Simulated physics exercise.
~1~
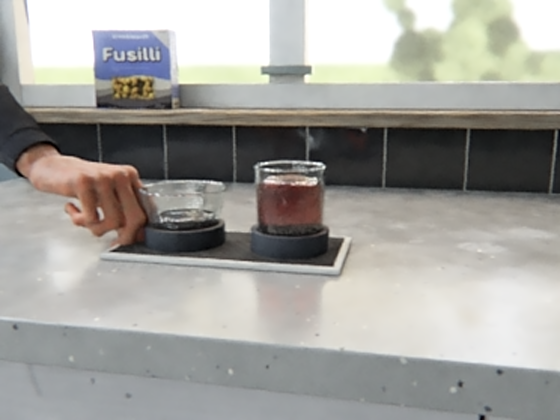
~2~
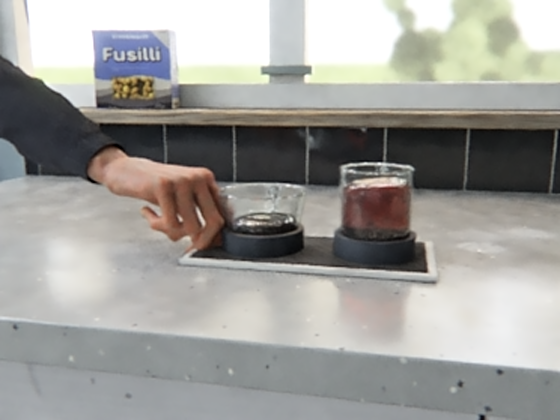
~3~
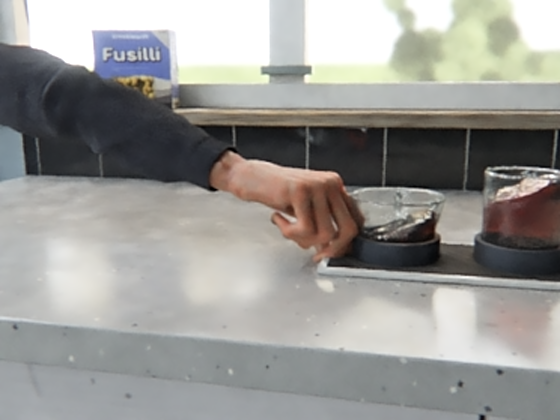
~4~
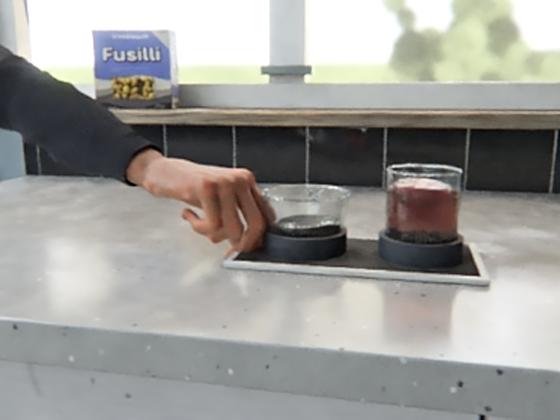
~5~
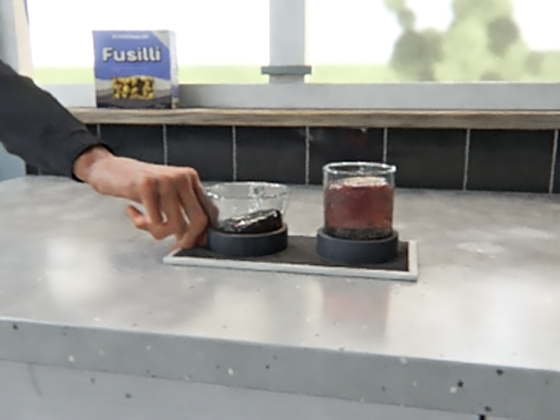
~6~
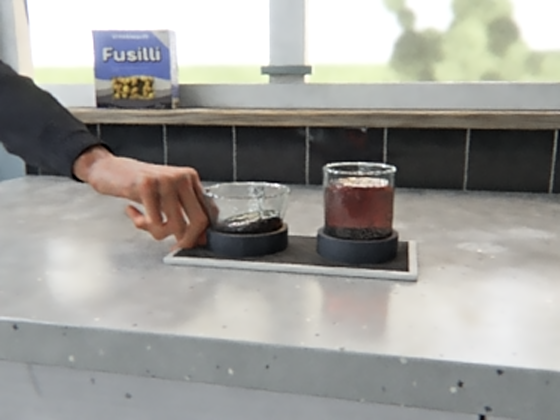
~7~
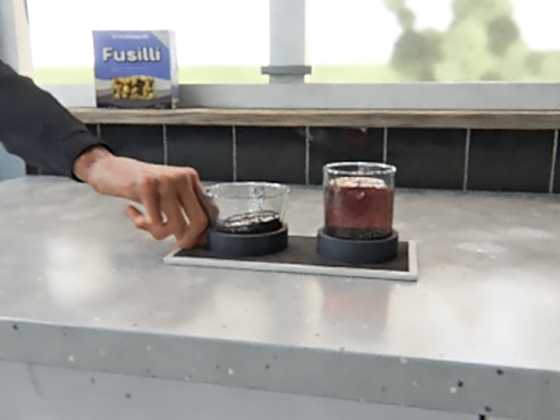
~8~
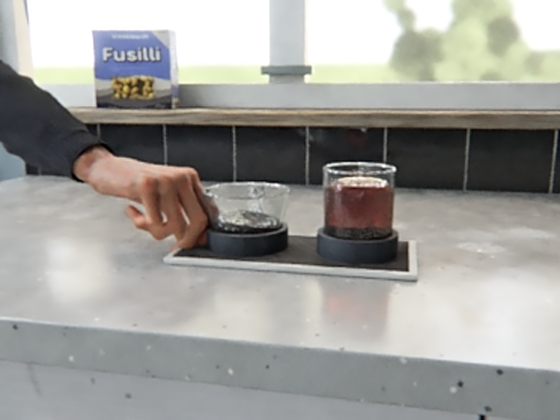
Hand sliding a dark tray with two glass vessels of tea rightward along a counter, then back left, stopping with both upright.
